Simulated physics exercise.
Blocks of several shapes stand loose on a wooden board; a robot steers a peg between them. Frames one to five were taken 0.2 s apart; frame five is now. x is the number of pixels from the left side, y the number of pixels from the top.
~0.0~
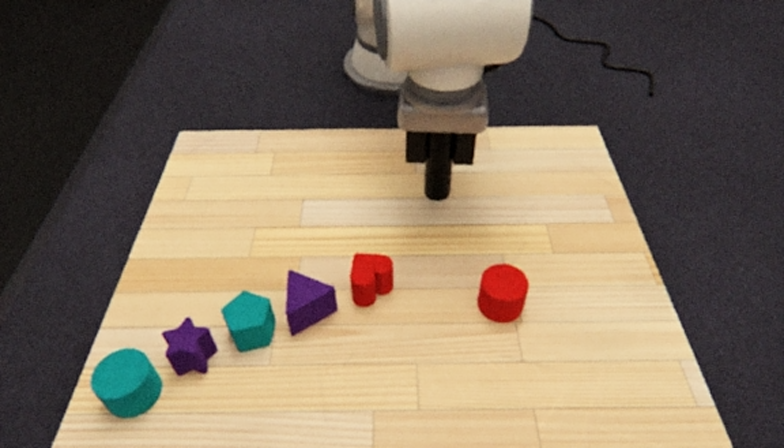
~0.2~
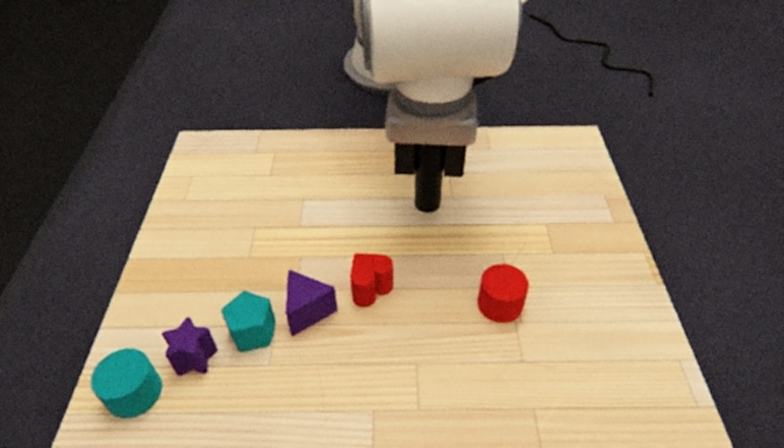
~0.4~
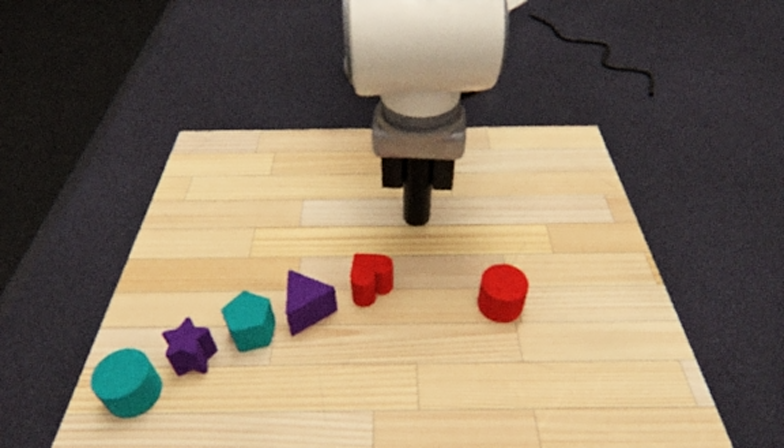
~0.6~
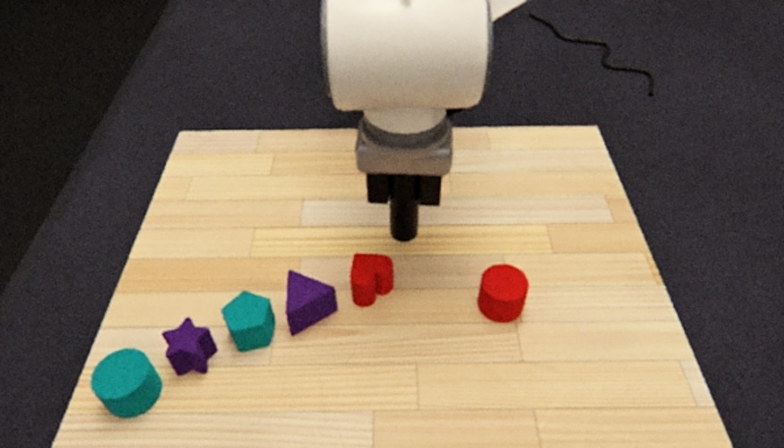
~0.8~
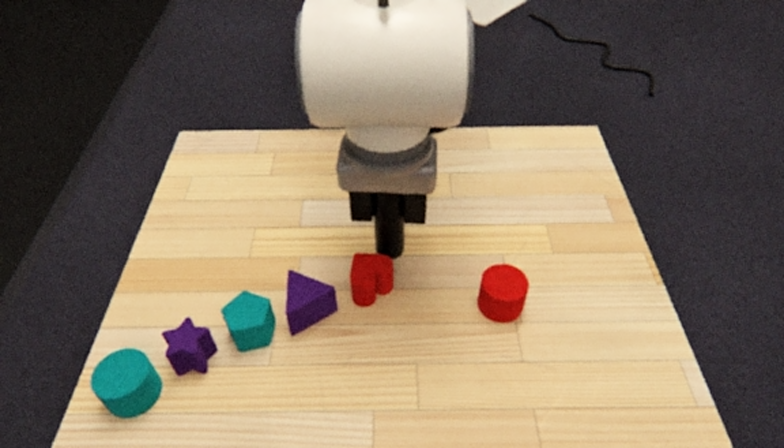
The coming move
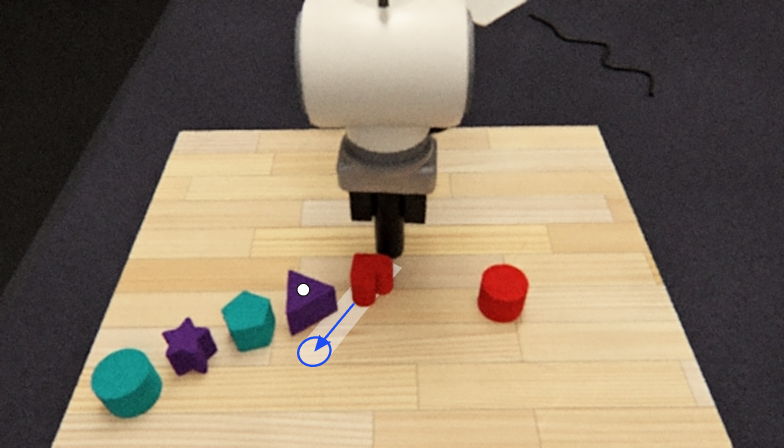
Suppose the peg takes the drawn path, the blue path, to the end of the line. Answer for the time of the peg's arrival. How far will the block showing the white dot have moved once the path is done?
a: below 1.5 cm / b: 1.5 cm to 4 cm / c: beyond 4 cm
My pick is b.
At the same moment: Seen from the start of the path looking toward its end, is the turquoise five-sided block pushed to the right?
Yes, that is how it ends up.
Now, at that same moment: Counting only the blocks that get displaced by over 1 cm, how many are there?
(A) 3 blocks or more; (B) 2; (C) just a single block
It's A.
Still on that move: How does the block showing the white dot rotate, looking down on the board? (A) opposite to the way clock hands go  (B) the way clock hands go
I choose B.
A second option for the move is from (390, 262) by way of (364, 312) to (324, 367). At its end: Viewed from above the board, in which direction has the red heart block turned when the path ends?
Looking down, my answer is that the red heart block rotates clockwise.
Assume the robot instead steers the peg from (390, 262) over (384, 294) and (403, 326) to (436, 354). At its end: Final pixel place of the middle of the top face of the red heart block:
At (355, 297).
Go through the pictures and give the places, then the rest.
The first picture shows tip of the peg (437, 192), middles of tops, turquoise five-sided block (246, 310), purple triangle (303, 290), red heart block (369, 266).
The second picture shows peg (427, 204), nothing pushed.
The third picture shows peg (416, 217), nothing pushed.
The fourth picture shows peg (404, 232), nothing pushed.
The fifth picture shows peg (390, 249), turquoise five-sided block (246, 310), purple triangle (303, 290), red heart block (369, 266).
The line goes from (390, 262) to (314, 351); the dot is on the purple triangle.
What follows on the original path. One third of the way, peg (365, 277); red heart block (351, 292).
Two thirds of the way, peg (339, 307); purple triangle (292, 293), turned 20° clockwise; red heart block (334, 327).
At the end, peg (312, 340); turquoise five-sided block (231, 308), turned 15° anticlockwise; purple triangle (284, 304), turned 75° clockwise; red heart block (322, 360), turned 40° anticlockwise.
